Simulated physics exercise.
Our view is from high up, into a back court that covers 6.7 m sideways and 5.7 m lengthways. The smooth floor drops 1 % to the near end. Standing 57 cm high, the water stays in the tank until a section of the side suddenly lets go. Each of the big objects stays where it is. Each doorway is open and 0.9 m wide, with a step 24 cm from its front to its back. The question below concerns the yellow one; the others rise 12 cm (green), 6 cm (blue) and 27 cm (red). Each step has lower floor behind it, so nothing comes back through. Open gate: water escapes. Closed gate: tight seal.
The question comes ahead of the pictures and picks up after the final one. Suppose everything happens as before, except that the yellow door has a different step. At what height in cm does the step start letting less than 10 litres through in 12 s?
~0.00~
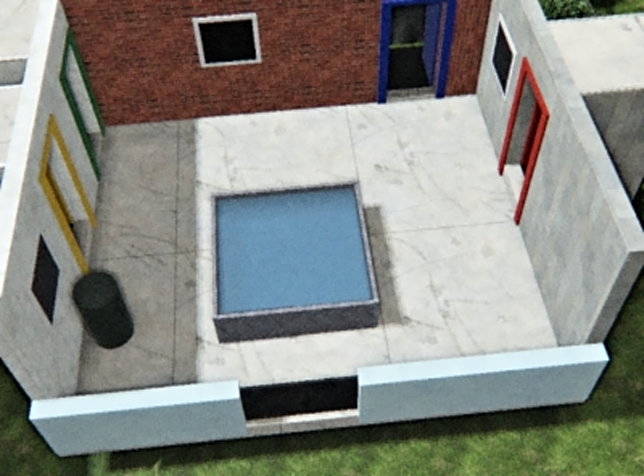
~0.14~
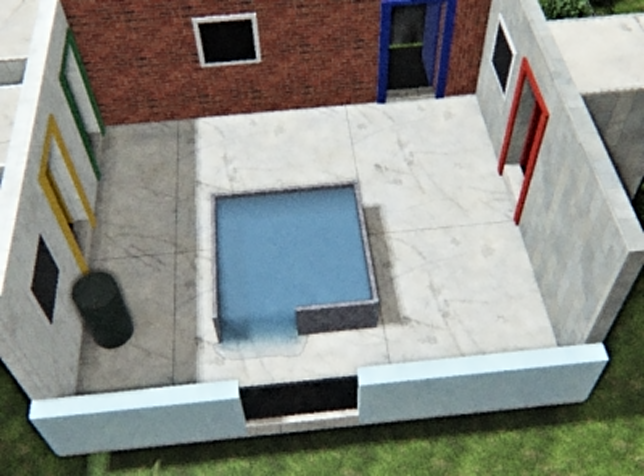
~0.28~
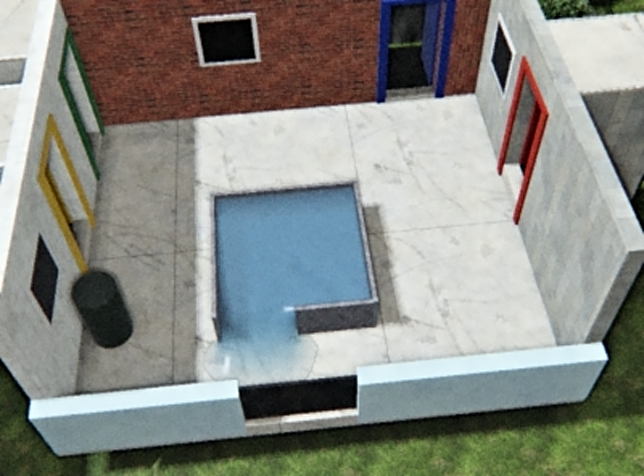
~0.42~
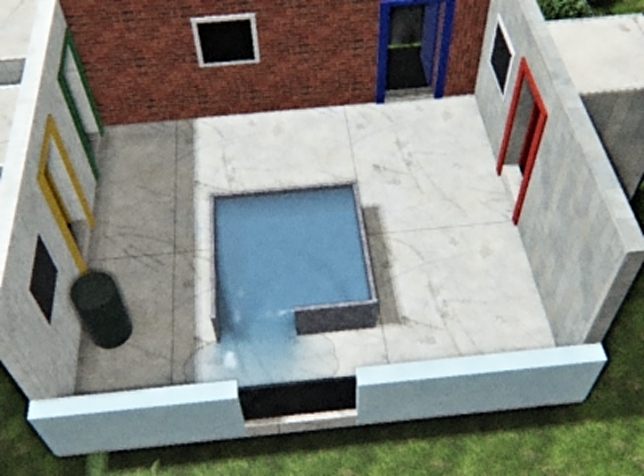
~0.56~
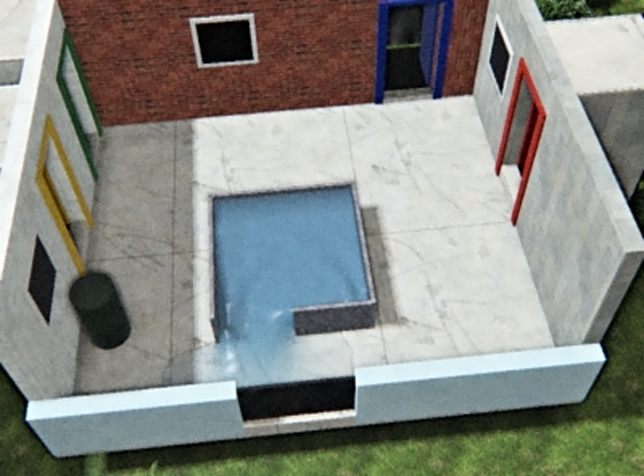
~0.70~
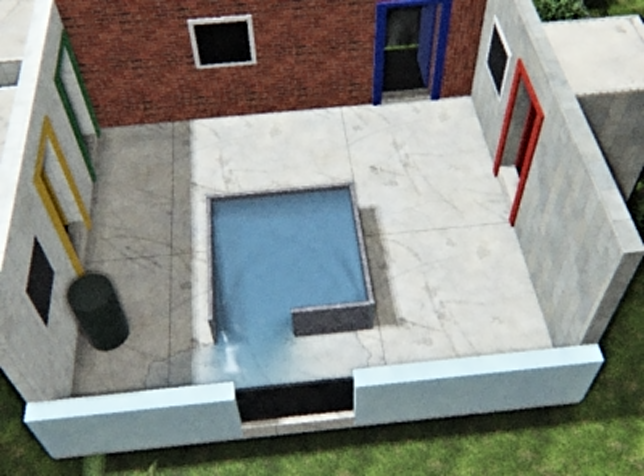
At about 6 cm.
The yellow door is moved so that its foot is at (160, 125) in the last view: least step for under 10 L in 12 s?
Close to 9.5 cm at the least.
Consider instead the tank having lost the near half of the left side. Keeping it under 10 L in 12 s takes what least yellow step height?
In that case you'd want it roughly 20 cm high.
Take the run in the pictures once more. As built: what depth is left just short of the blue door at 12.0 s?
7.5 cm.
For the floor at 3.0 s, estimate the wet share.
Approximately 40 % of the floor.
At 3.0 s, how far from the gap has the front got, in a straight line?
Roughly 4.4 metres.
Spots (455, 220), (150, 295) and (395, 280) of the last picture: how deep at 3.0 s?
First spot about 0 cm, second about 2 cm, third about 1 cm.
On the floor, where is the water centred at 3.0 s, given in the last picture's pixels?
My guess is close to (274, 313).
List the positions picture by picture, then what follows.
In the first frame, the tank at (290, 248) is whole and still, 57 cm deep; the yellow door at (73, 210) is dry.
In the second frame, water pours out at (259, 329) and has run 0.3 m, to (277, 351); about 11 cm deep outside, 57 cm at the back.
In the third frame, the gap is at (259, 329), the front 0.7 m out at a hidden place; the back of the tank holds 57 cm.
In the fourth frame, water pours out at (258, 330) and has run 1.1 m, to a hidden place; about 8 cm deep outside, 57 cm at the back.
In the fifth frame, water pours out at (257, 330) and has run 1.2 m, to a hidden place; about 9 cm deep outside, 57 cm at the back.
In the sixth frame, the front is at a hidden place, 1.4 m from the gap at (255, 331); 2.3 m2 of floor is wet, 54 cm left at the back; 2.6 m in a straight line remain to the yellow door at (67, 212).
After 1.4 s water covers 15 % of the floor, deepest (46 cm) near (245, 411); it has not reached the yellow door.
After 3.0 s water covers 40 % of the floor, deepest (38 cm) near (70, 417); 4 cm at the yellow door, 0 litres in over its 24 cm step.
After 12.0 s water covers 100 % of the floor, deepest (12 cm) near (203, 263); 7 cm at the yellow door, 0 litres in over its 24 cm step.
At the yellow door as built, the water arrived by 2.3 s and peaked near 10 cm at 10.0 s.
With a step of 4.5 cm, 18 litres would have come in within the 12 s; with 7.5 cm, 3 litres. So under 10 litres takes about 6 cm.
